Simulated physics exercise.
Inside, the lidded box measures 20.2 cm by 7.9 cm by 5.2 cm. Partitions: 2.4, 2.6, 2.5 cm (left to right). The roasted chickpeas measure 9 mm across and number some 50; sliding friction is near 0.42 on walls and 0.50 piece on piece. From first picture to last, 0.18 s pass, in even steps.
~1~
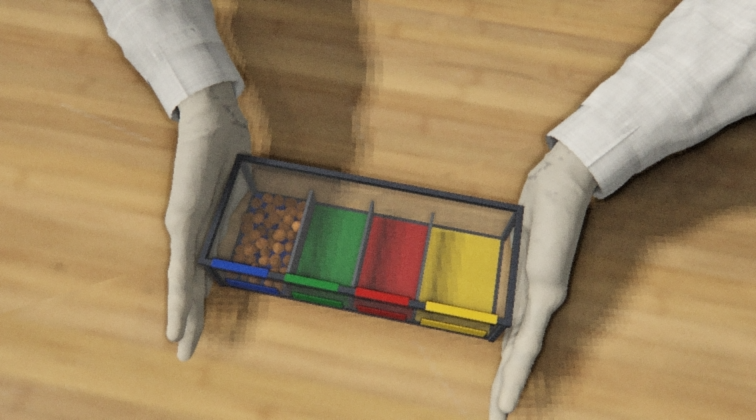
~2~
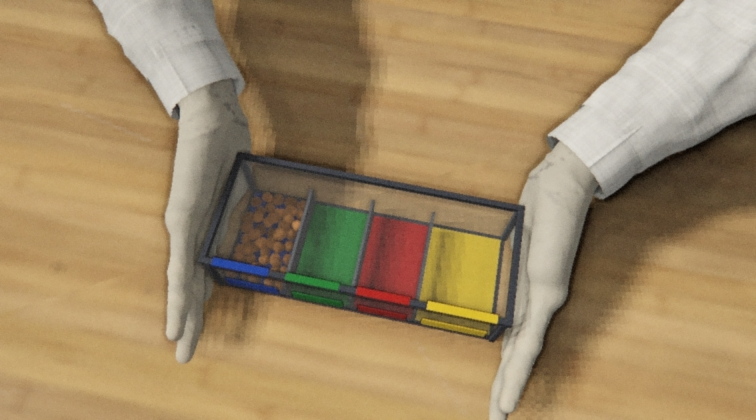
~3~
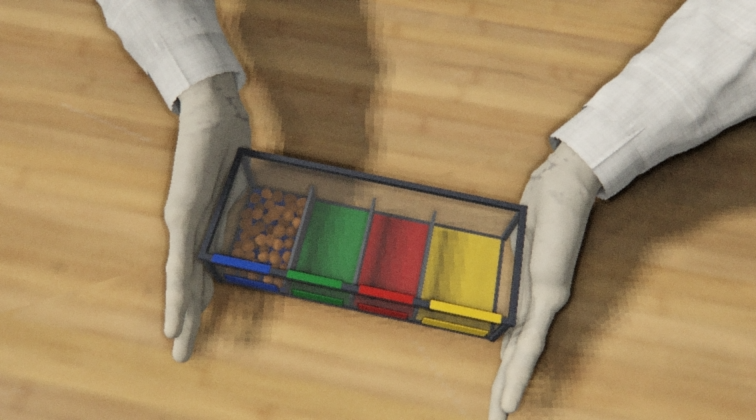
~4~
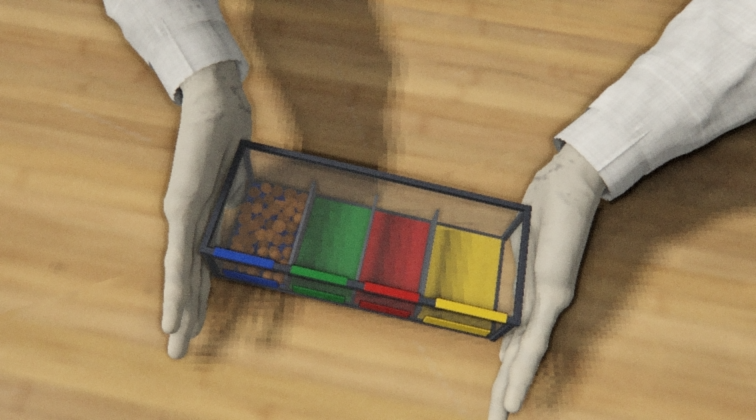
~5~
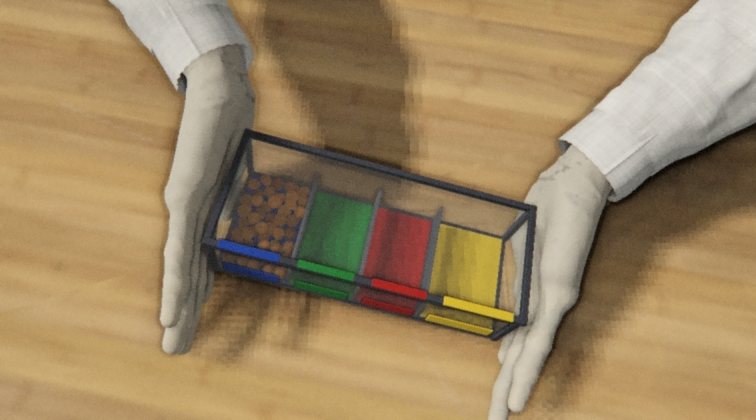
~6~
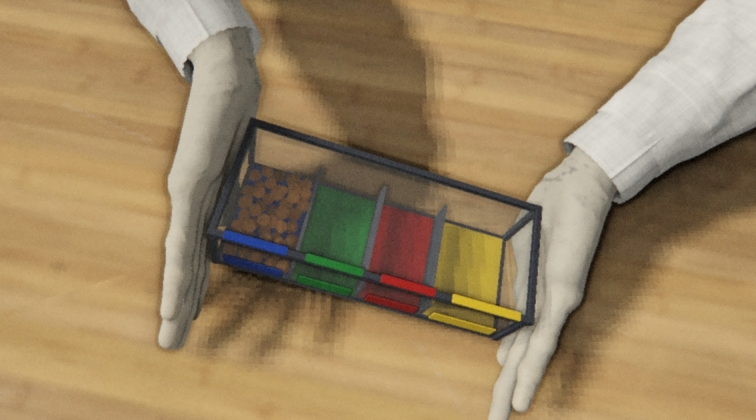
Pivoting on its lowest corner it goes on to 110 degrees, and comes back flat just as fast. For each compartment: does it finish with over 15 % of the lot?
Red: Below, blue: Below, green: Below, yellow: Above.
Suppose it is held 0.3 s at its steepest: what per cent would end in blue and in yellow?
Then: Blue 0, yellow 100.
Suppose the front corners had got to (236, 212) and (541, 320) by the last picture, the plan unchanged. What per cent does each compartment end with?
Red 0, blue 0, green 0, yellow 100.
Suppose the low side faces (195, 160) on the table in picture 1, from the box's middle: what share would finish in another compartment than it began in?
Some 0 per cent.
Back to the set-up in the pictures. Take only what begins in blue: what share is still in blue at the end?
About 0 per cent.
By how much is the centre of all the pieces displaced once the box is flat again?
Roughly 15.5 cm.
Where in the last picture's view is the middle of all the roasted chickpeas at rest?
At about (478, 258).
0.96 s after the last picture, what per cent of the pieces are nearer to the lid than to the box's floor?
Some 80 per cent.
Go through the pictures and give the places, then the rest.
The first frame shows box tilt 0 degrees, front corners at (206, 260) and (505, 320); blue 100 %.
The second frame shows box tilt 1 degrees, front corners at (206, 258) and (506, 320).
The third frame shows box tilt 2 degrees, front corners at (206, 255) and (509, 319).
The fourth frame shows box tilt 5 degrees, front corners at (208, 248) and (514, 319), lowest corner right back.
The fifth frame shows box tilt 9 degrees, front corners at (211, 240) and (520, 318), lowest corner right back.
The sixth frame shows box tilt 13 degrees, front corners at (216, 230) and (527, 318), lowest corner right back; blue 100 %.
Then, 0.96 s after the last picture, tilt 110 degrees; red 10 %, blue 40 %, green 45 %, yellow 5 %.
Then, 1.59 s after the last picture, tilt 50 degrees; yellow 100 %.
Then, 2.27 s after the last picture, tilt 0 degrees; yellow 100 %.
In the end, red 0 %, blue 0 %, green 0 %, yellow 100 %.
